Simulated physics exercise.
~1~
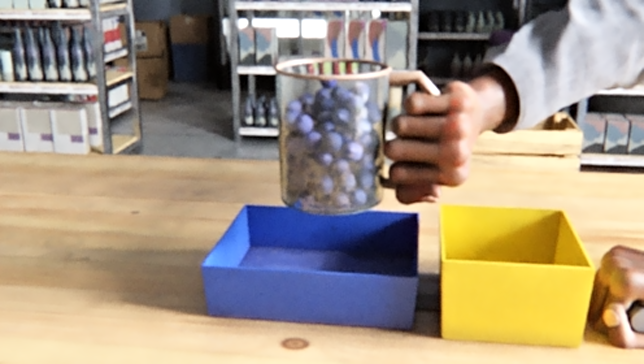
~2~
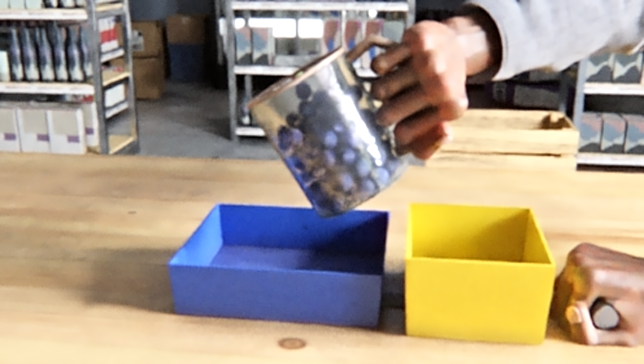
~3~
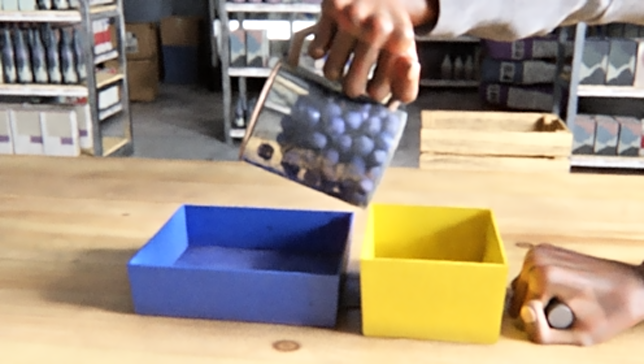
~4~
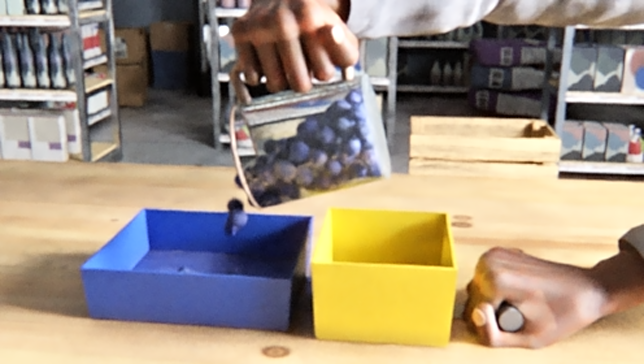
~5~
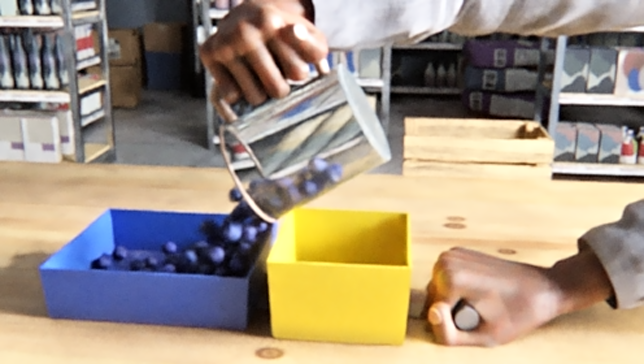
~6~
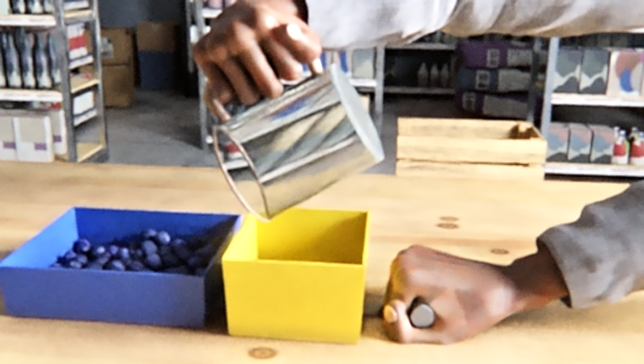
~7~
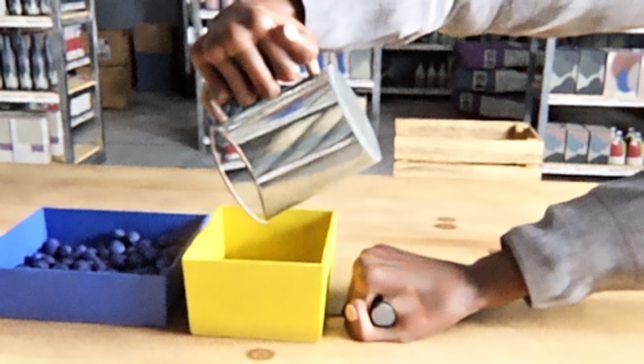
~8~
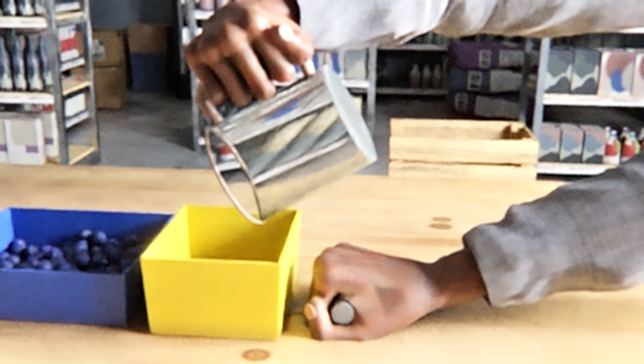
A hand tipping blueberries from a clear cup into a blue tin as another hand slides the blue and yellow tins left.
